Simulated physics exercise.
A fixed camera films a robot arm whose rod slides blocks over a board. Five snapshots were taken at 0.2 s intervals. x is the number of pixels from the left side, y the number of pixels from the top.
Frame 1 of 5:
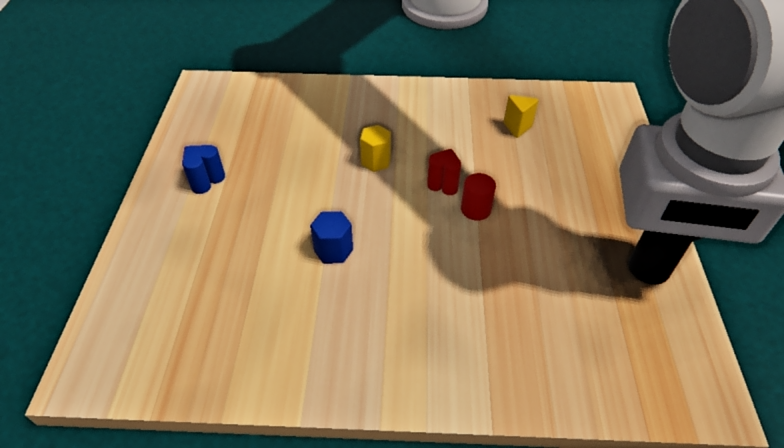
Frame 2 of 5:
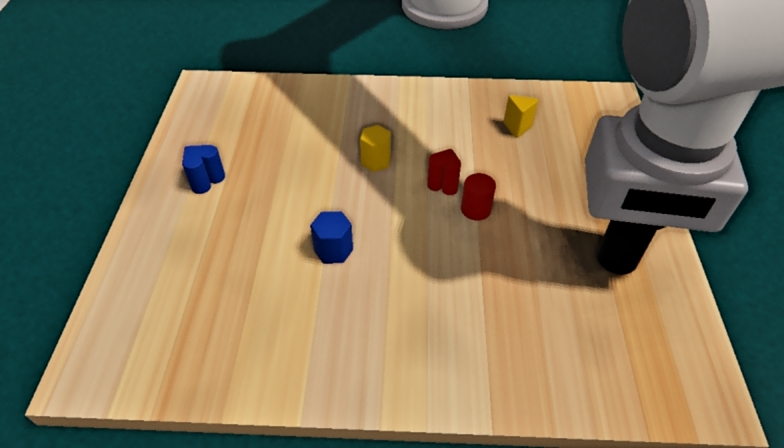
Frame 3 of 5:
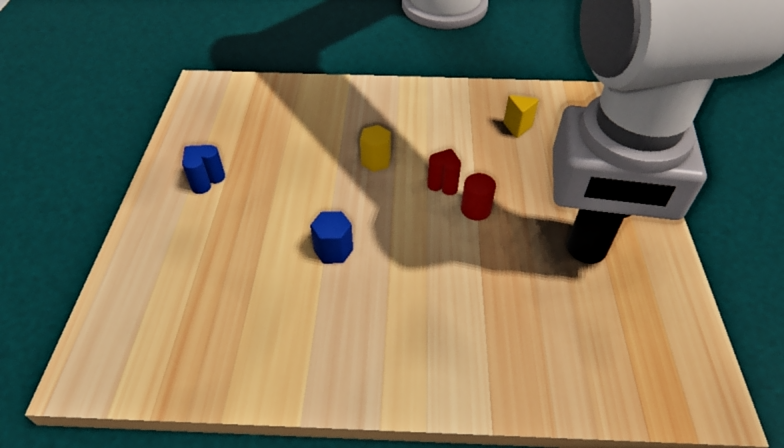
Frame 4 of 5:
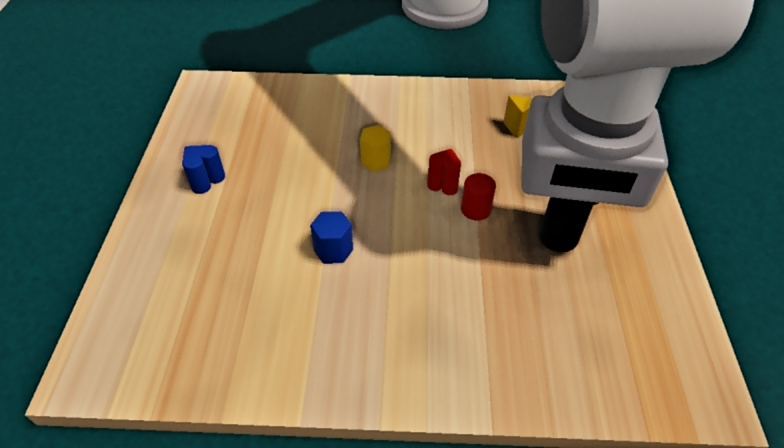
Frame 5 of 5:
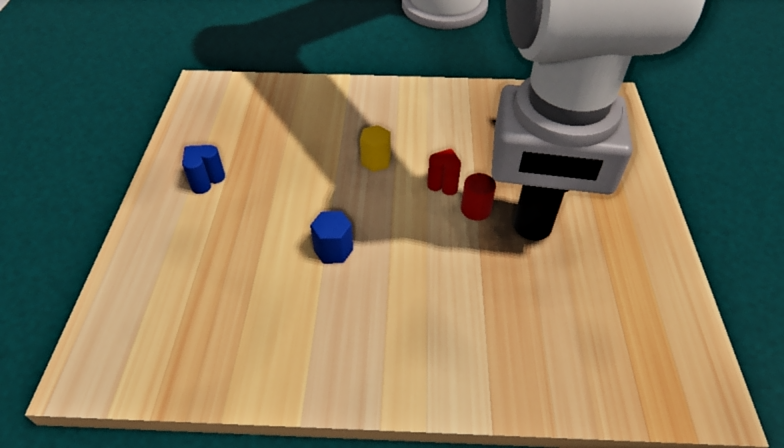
At the start, a gray robot arm holds a black rod over the right side of a wooden board scattered with blue, yellow and red blocks. The arm moves steadily left and slightly away, hiding the yellow triangular block and bringing the rod near the red disc, while no block moves.
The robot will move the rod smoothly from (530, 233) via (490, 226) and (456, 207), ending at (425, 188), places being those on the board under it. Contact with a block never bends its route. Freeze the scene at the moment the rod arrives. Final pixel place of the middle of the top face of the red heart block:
I think it will end close to (422, 132).
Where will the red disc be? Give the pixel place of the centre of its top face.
My best guess is (443, 142).
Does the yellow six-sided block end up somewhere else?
I expect not.
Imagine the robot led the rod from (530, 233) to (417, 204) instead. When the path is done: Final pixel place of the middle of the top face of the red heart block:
For the centre of its top, I'd go with (434, 141).
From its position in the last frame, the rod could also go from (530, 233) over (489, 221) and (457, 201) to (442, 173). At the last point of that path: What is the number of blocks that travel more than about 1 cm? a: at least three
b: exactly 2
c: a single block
I choose b.
The first path, step by step. One third of the way, rod (490, 218); red disc (471, 177).
Two thirds of the way, rod (456, 199); red heart block (430, 142), turned 50° anticlockwise; red disc (450, 156).
At the end, rod (426, 180); yellow six-sided block not moved; red heart block (422, 132), turned 80° anticlockwise; red disc (443, 142).
